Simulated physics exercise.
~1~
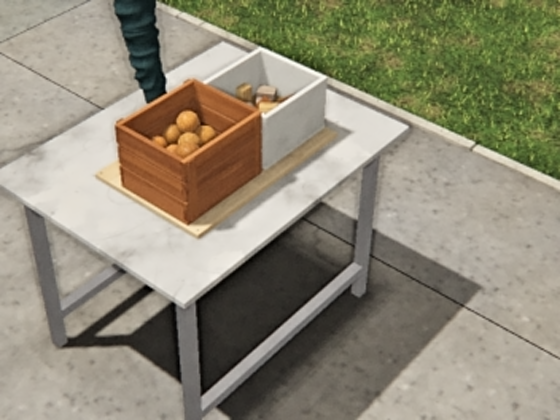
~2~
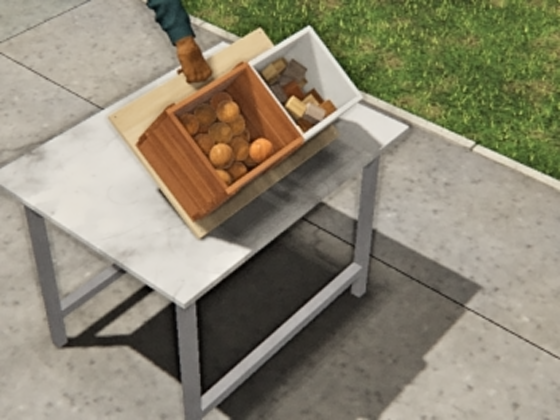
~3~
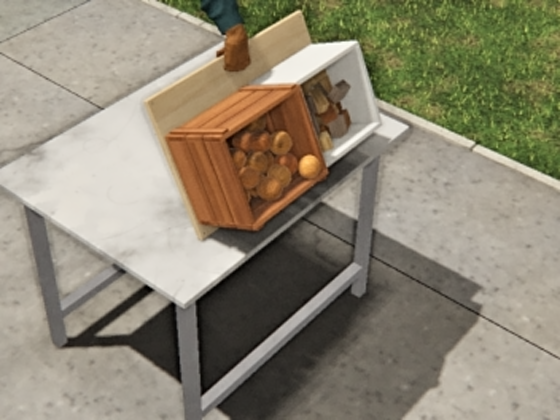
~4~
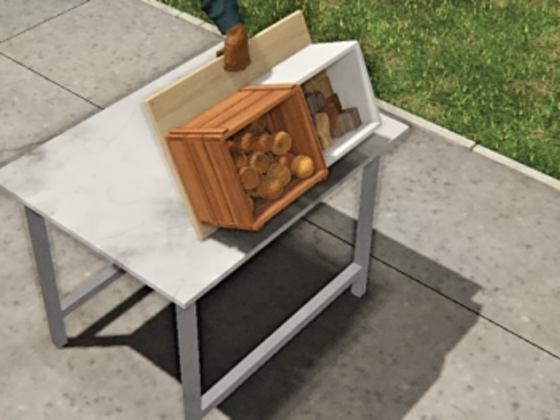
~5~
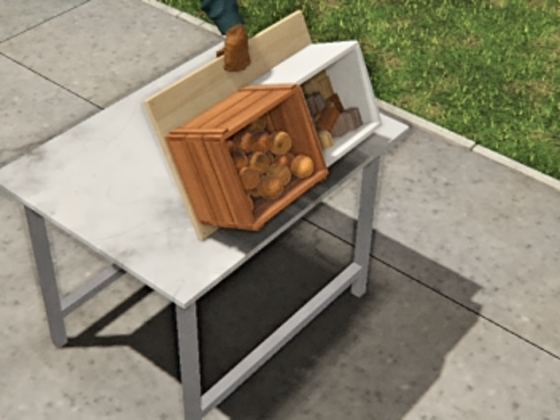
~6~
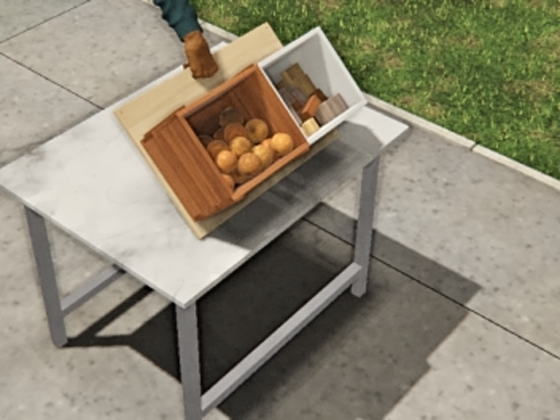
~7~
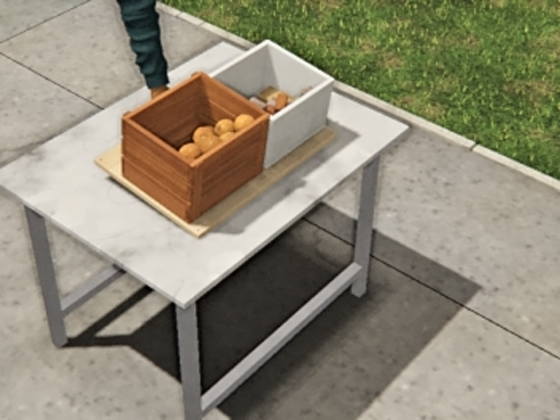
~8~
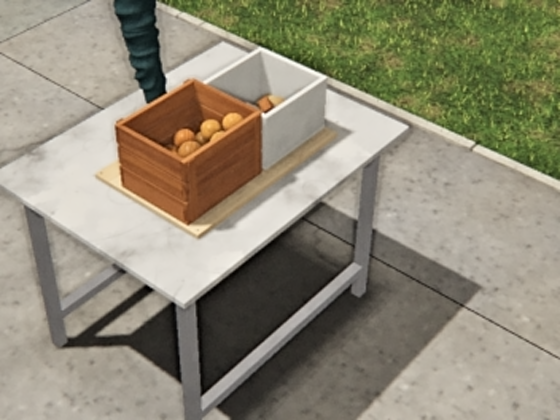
A gloved hand tipped up a board holding a wooden box of onions and a white box of wooden blocks, held it steeply toward the right, then lowered it flat onto the table again, with nothing having spilled out.
